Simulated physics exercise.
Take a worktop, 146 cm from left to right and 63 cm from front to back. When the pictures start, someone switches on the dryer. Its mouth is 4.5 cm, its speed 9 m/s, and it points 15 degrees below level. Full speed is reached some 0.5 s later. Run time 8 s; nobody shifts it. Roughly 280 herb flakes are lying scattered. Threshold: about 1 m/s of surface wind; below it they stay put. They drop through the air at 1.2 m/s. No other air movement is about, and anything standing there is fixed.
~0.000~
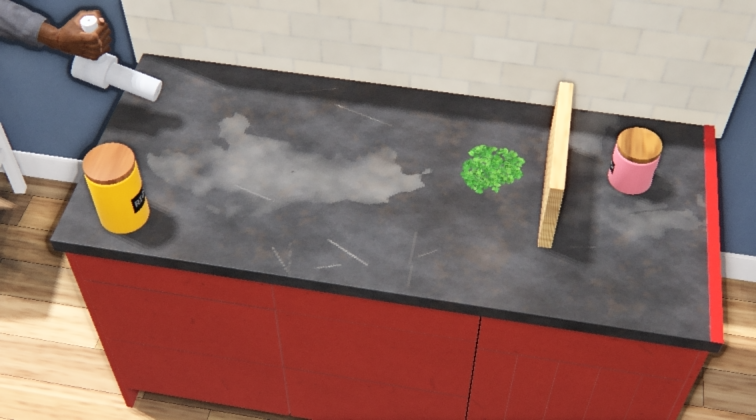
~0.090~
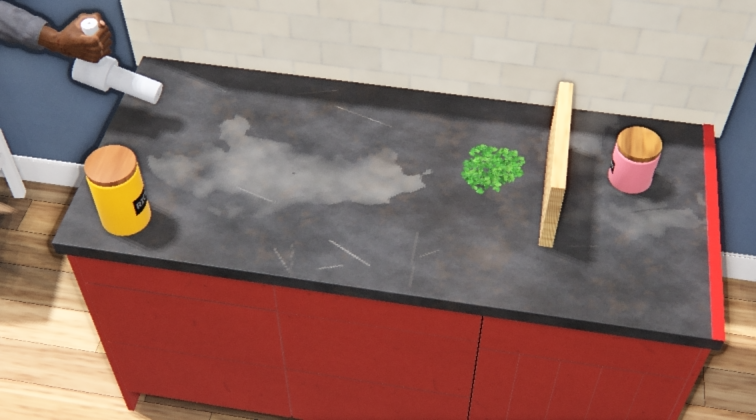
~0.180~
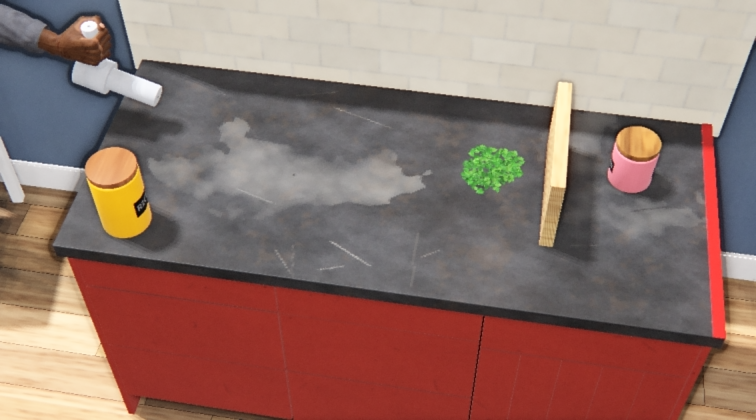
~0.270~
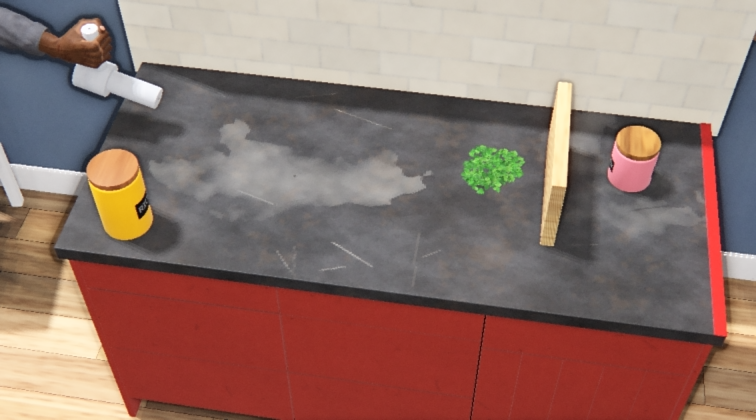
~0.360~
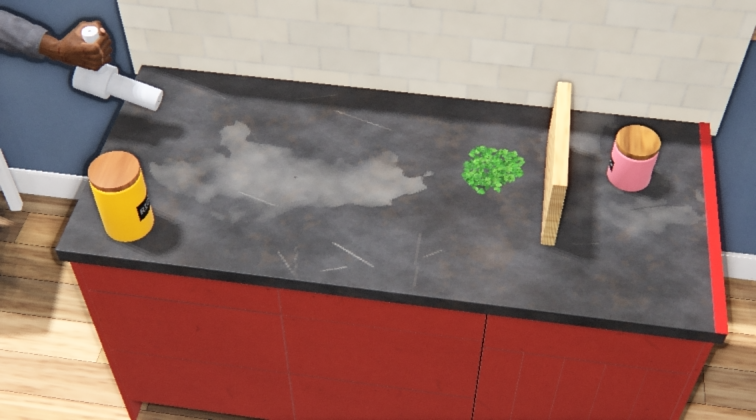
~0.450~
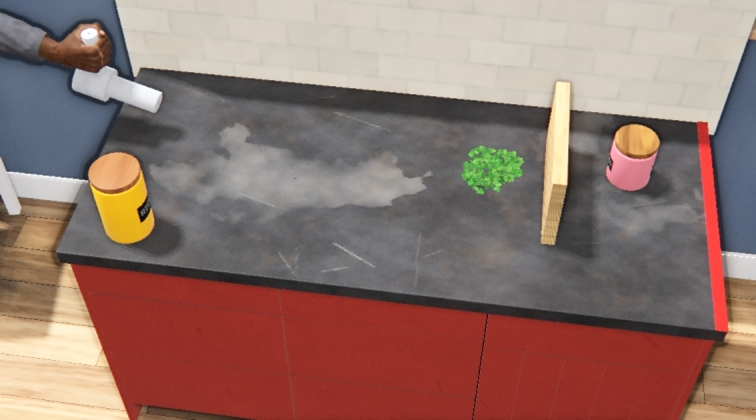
A hand holds a white dryer over a dark worktop while green herb flakes lie still.
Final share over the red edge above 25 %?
The loss goes past a quarter.
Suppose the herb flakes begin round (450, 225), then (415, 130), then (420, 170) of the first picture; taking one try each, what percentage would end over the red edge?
First try 0 %, second 80 %, third 30 %.
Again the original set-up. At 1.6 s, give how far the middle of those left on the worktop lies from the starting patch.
Roughly 15 centimetres.
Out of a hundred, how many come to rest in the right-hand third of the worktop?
I'd estimate around 15 per cent.
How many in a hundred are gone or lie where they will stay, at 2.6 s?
I reckon around 40 per cent.
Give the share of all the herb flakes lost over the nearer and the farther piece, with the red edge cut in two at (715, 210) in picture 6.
I'd put near 0 percent on the nearer stretch and close to 60 percent on the farther one.
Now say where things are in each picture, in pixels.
In the first picture, the middle of the herb flakes is near (489, 170), none has stirred yet and the mouth of the dryer is at (158, 91).
In the second picture, the middle of the herb flakes is near (492, 170), none has stirred yet and the red edge is centred on (719, 224).
In the third picture, the middle of the herb flakes is near (492, 170), none has stirred yet, the top of a board is at (562, 132) and the top of a jar is at (639, 142).
In the fourth picture, the middle of the herb flakes is near (492, 170) and none has stirred yet.
In the fifth picture, the middle of the herb flakes is near (493, 170) and none has stirred yet.
In the sixth picture, the middle of the herb flakes is near (492, 170) and none has stirred yet.
After 1.6 s, 16 % are over the red edge; the middle of those still in play is near (547, 177); 11 % have settled or left.
After 2.6 s, 30 % are over the red edge; the middle of those still in play is near (547, 178); 39 % have settled or left.
After 4.4 s, 44 % are over the red edge; the middle of those still in play is near (547, 180); 65 % have settled or left.
After 8.0 s, at the end, 57 % are over the red edge.
